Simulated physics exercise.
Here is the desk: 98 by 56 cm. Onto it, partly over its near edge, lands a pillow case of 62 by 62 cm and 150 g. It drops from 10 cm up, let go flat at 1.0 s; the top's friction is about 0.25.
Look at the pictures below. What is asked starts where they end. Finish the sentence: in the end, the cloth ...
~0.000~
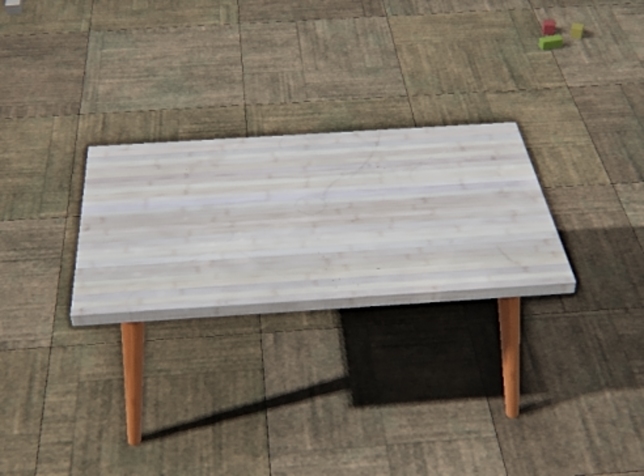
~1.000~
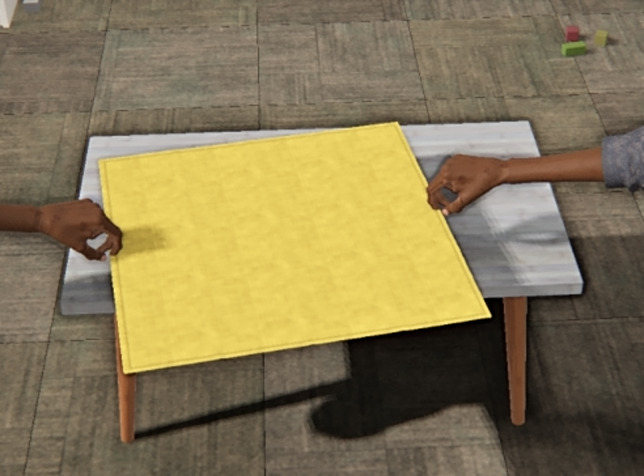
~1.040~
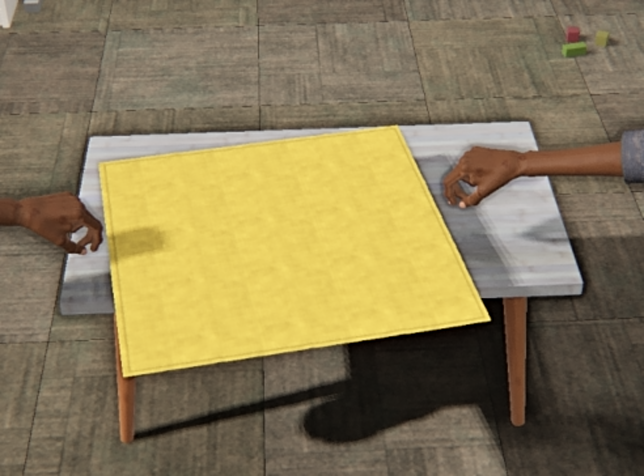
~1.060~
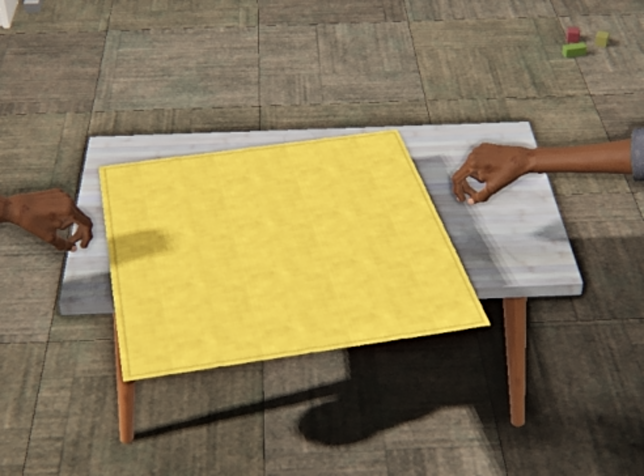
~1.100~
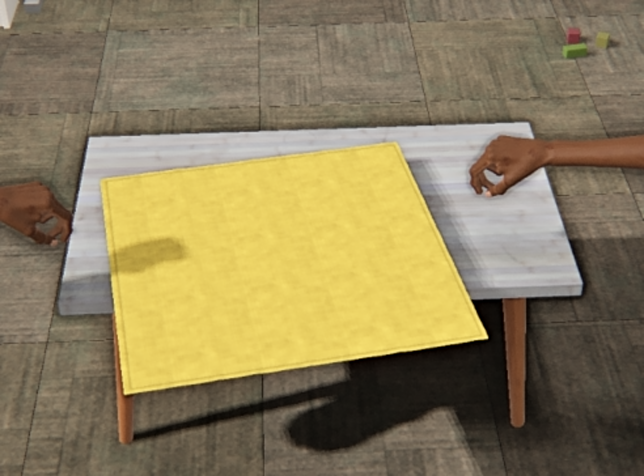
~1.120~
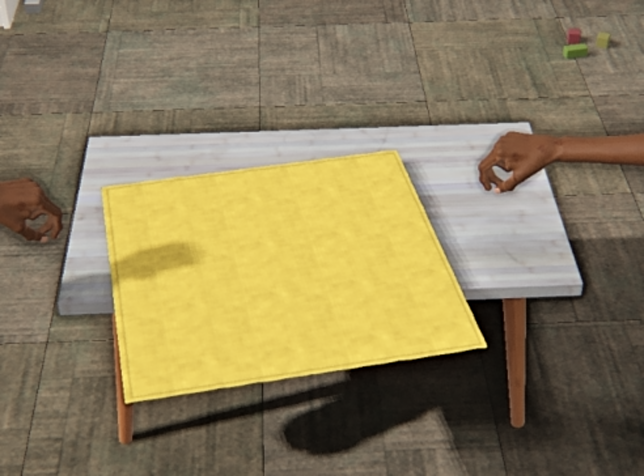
The cloth ends up off.
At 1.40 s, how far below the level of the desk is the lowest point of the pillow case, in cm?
It hangs about 36 cm below the top.
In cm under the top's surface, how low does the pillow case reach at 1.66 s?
Roughly 44 cm.
By 1.4 s, 45 % of the pillow case is still over the top.
By 1.7 s, 0 % of the pillow case is still over the top.
By 1.9 s, 0 % of the pillow case is still over the top.
By 2.2 s, 0 % of the pillow case is still over the top.
By 4.4 s, 0 % of the pillow case is still over the top.
